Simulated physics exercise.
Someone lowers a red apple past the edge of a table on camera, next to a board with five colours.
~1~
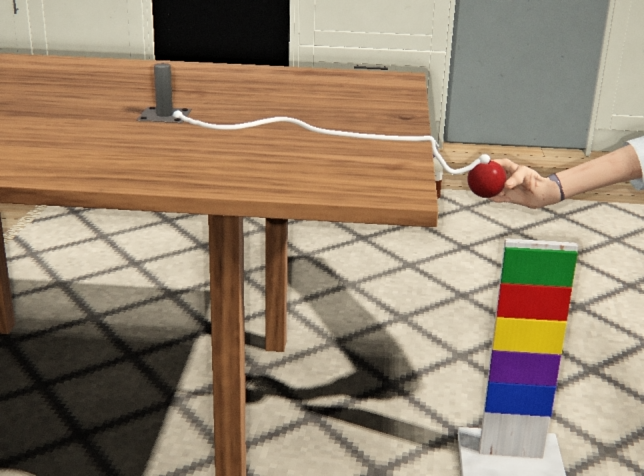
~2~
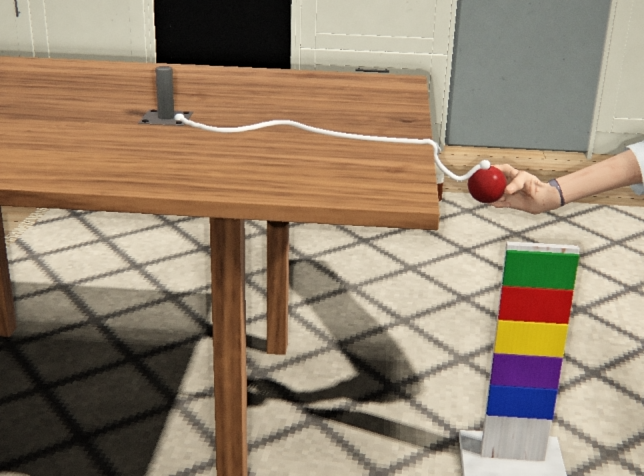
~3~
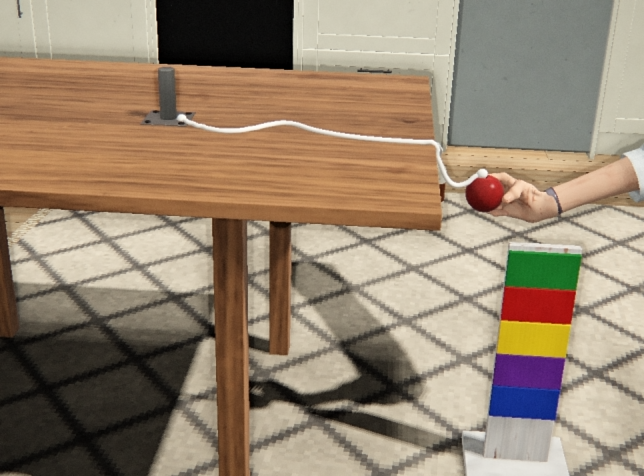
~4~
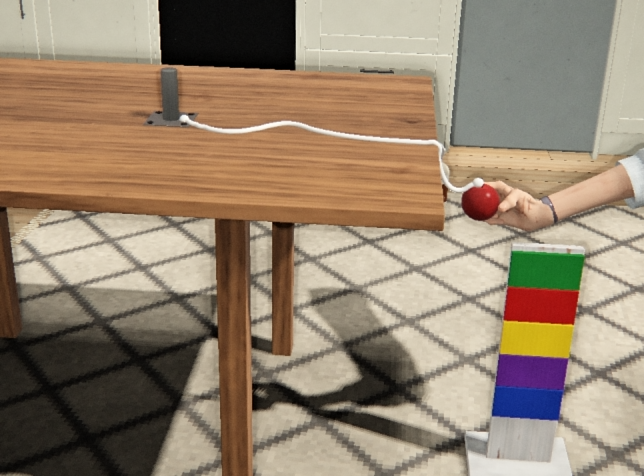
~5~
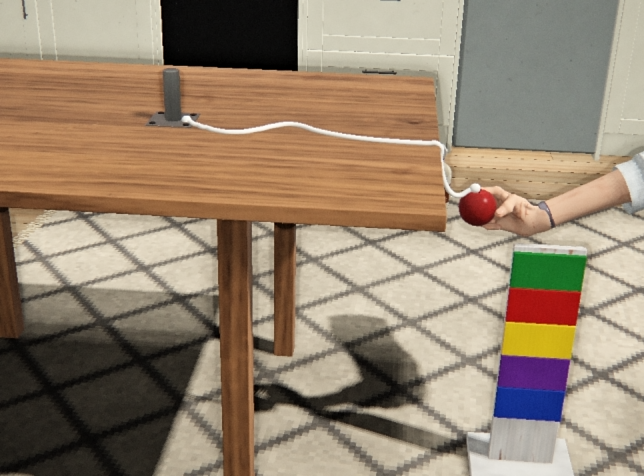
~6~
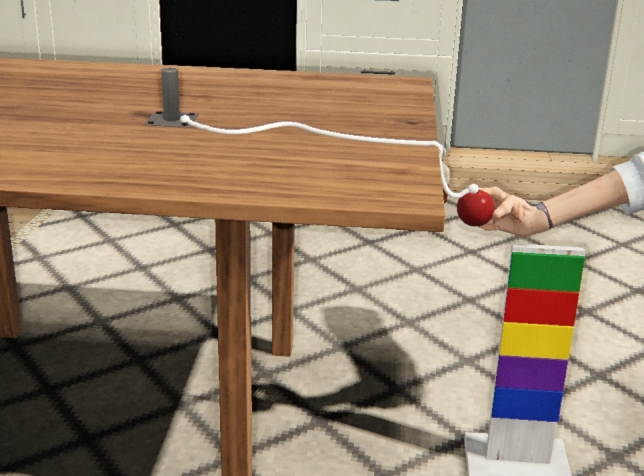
Hand holding a red ball on a white cord beside a wooden table, lowering it slightly leftward near a colour-banded upright board.
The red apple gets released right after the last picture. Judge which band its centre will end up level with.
I would say green.
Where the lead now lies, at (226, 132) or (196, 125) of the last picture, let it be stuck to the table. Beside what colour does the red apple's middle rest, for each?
For the first place it's green, and for the second green.
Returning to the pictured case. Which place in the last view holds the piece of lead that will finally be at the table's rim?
You'll find it close to (407, 143).
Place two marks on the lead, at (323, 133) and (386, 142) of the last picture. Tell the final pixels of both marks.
Point one: (354, 131); point two: (420, 135).
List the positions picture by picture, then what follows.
Red apple (487, 179); green (539, 269); red (534, 303); yellow (529, 337); purple (525, 369); blue (520, 401), in the first frame.
Red apple (487, 184); lead through (195, 125) (253, 128) (312, 130) (374, 139) (435, 155), in the second frame.
Red apple (485, 193), in the third frame.
Red apple (480, 202); lead through (200, 127) (258, 129) (317, 131) (379, 140) (438, 155), in the fourth frame.
Red apple (477, 207), in the fifth frame.
Red apple (476, 208); lead through (200, 127) (259, 129) (318, 132) (380, 141) (439, 156), in the sixth frame.
Soon after, apple near (452, 259); level with green.
After that, apple near (414, 253); level with green.
And then, apple near (412, 260); level with green.
In the end, apple near (422, 262); level with green. Its centre hangs level with the green band.
